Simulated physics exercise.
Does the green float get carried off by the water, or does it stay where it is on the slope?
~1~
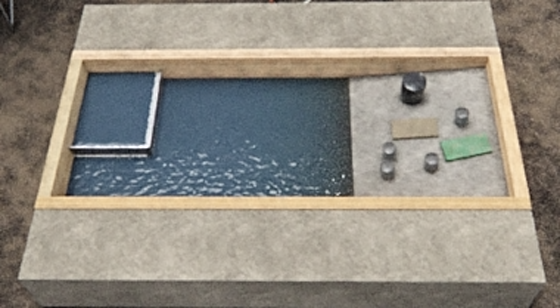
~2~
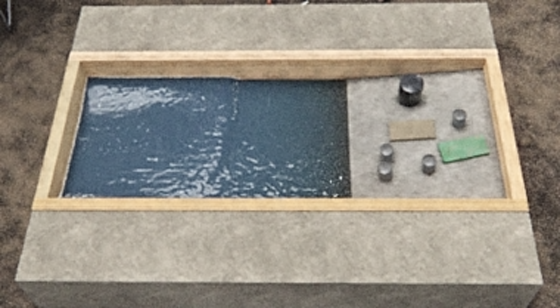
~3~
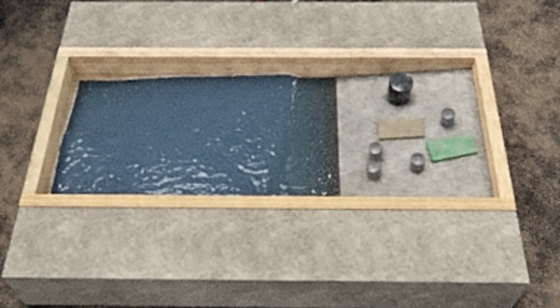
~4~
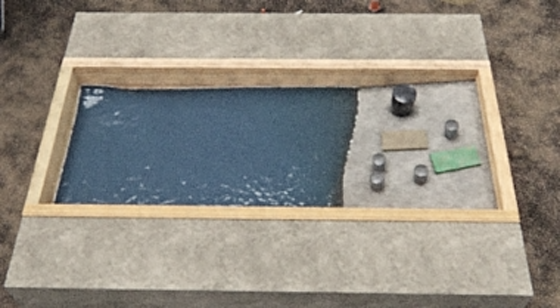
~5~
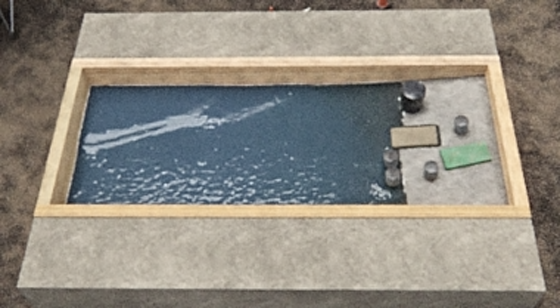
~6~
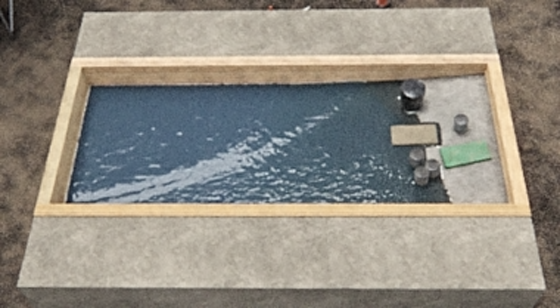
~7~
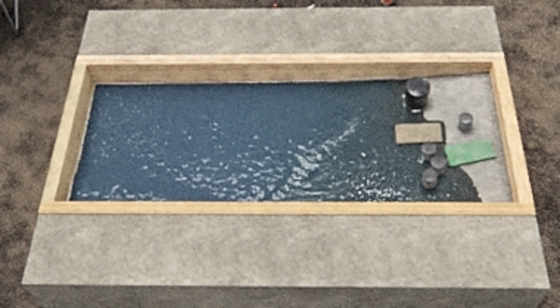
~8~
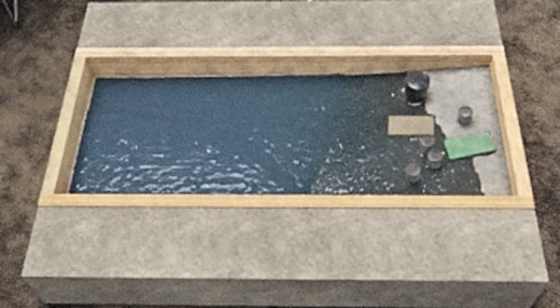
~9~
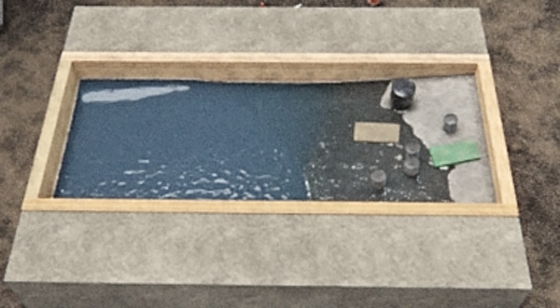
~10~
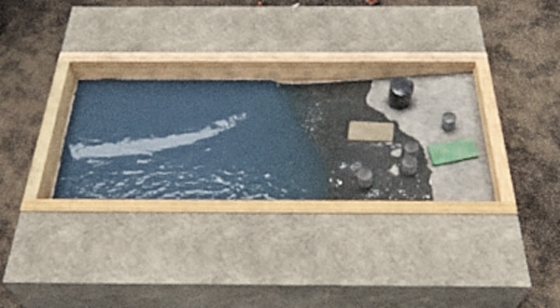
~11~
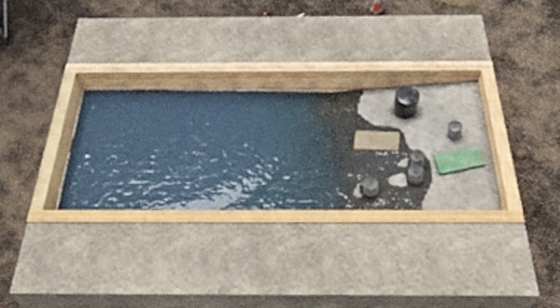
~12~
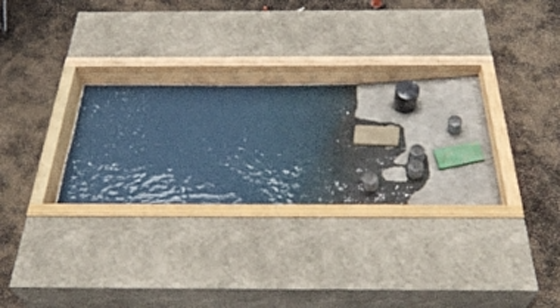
It stays where it is. The water runs up the slope and draws back, but the green float keeps its place on the right.
A long wooden-rimmed basin set in grey concrete is seen from above, with blue water on the left and a bare pale slope on the right. A raised square of water stands in the far left corner, while a black drum, small grey pails, a tan float and a green float sit on the slope. The raised water drops and ripples spread, then water runs up the slope around the drum and pails, pushing some pails right. It draws back, carrying the tan float and a pail left. Finally the green float lies on bare ground, still in its place.
